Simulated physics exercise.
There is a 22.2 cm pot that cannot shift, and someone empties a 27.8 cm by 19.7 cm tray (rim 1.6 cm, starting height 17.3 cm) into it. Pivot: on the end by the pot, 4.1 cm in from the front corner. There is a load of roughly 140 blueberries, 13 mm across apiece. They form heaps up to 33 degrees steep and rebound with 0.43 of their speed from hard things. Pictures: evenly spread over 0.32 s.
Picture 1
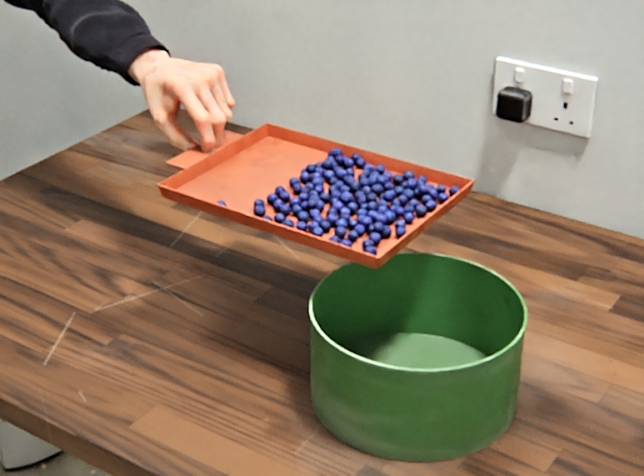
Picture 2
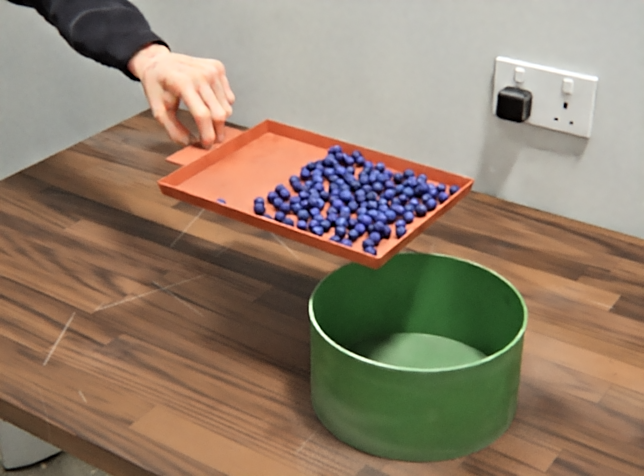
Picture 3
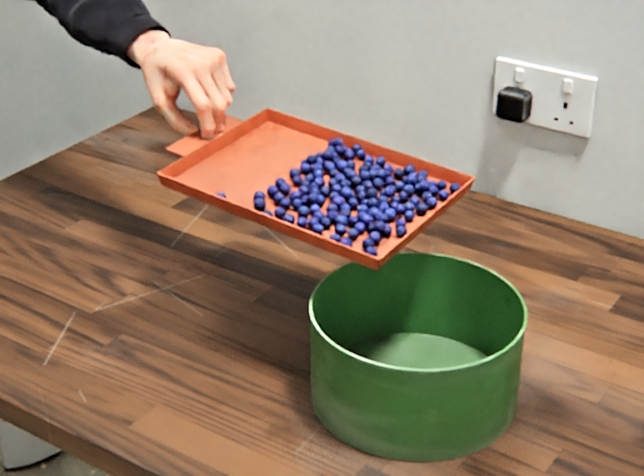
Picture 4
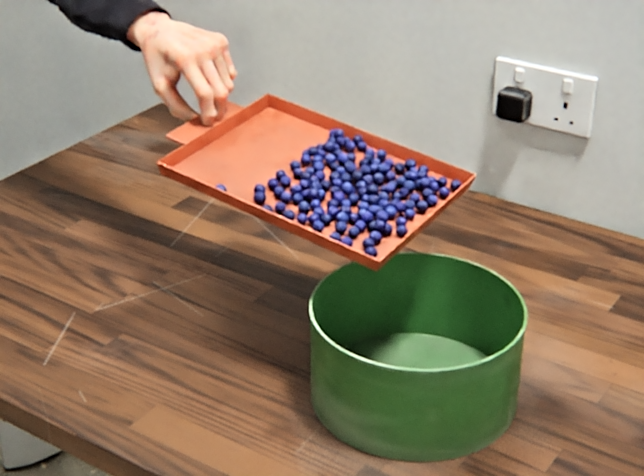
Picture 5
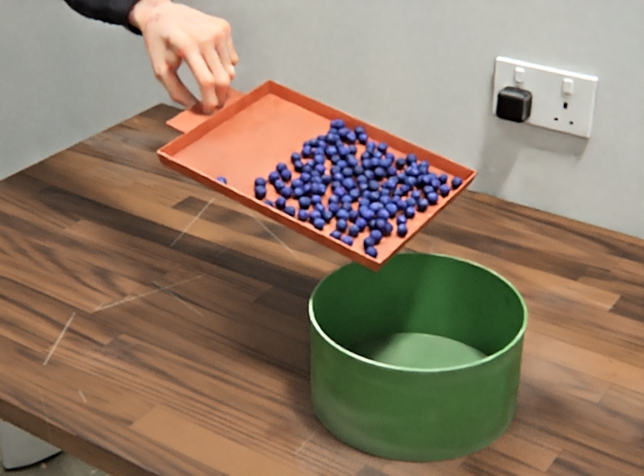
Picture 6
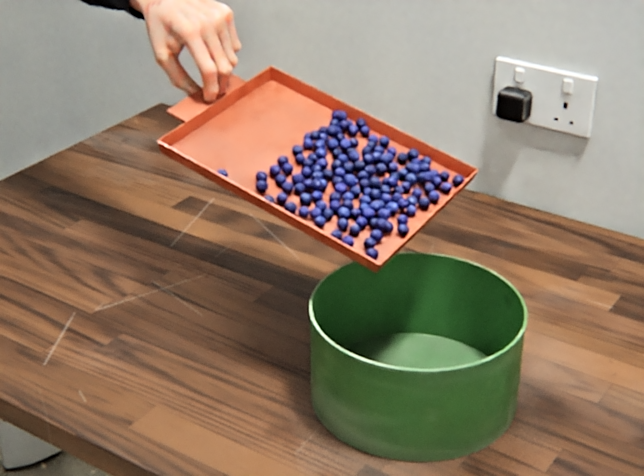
A wooden worktop against a plain grey wall with a white double socket is seen from slightly above, in a still view. A hand in a dark sleeve holds the left end of a shallow orange-red tray, with many blueberries gathered towards its right side, above and behind a round green pot. The hand gradually raises that end, steepening the tray's slope while the berries stay bunched together on it.
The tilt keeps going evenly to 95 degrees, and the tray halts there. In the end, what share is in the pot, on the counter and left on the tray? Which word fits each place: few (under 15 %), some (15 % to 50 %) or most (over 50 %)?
Pot gets most; counter gets few; left on the tray gets few.
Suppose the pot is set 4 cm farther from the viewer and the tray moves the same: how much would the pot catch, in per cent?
Then roughly 85 percent would land in it.
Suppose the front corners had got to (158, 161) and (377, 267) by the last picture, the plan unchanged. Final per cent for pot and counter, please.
Final per cent - pot 70, counter 30.
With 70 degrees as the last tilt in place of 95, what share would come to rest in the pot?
In that case it comes to about 10 in a hundred.
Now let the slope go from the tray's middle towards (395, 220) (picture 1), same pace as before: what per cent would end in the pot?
The share comes to about 75 in a hundred.
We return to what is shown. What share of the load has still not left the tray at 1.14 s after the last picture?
Roughly 95 percent of the load, I'd say.
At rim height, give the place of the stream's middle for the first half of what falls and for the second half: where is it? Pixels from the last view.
Early half: About (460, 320); late half: (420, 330).
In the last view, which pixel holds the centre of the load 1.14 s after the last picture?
The load's centre is near (407, 181) at that time.
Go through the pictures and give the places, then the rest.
The first frame shows tray tilt 0 degrees, front corners at (162, 184) and (377, 255); middle of the pieces at (350, 202); pot at (418, 306).
The second frame shows tray tilt 1 degrees, front corners at (162, 181) and (377, 255); middle of the pieces at (350, 200).
The third frame shows tray tilt 4 degrees, front corners at (162, 172) and (378, 256), lowest corner right front; middle of the pieces at (350, 196).
The fourth frame shows tray tilt 7 degrees, front corners at (162, 161) and (378, 258), lowest corner right front; middle of the pieces at (351, 191).
The fifth frame shows tray tilt 11 degrees, front corners at (162, 151) and (379, 259), lowest corner right front; middle of the pieces at (351, 186).
The sixth frame shows tray tilt 14 degrees, front corners at (163, 141) and (379, 261), lowest corner right front; middle of the pieces at (352, 182); pot at (418, 306).
Then, 0.68 s after the last picture, tilt 52 degrees; the tray holds 95 %, the pot 0 %.
Then, 1.14 s after the last picture, tilt 77 degrees; the tray holds 95 %, the pot 5 %.
Then, 1.67 s after the last picture, tilt 95 degrees; the tray holds 15 %, the pot 80 %.
In the end, pot 95 %, counter 5 %, tray 0 %.
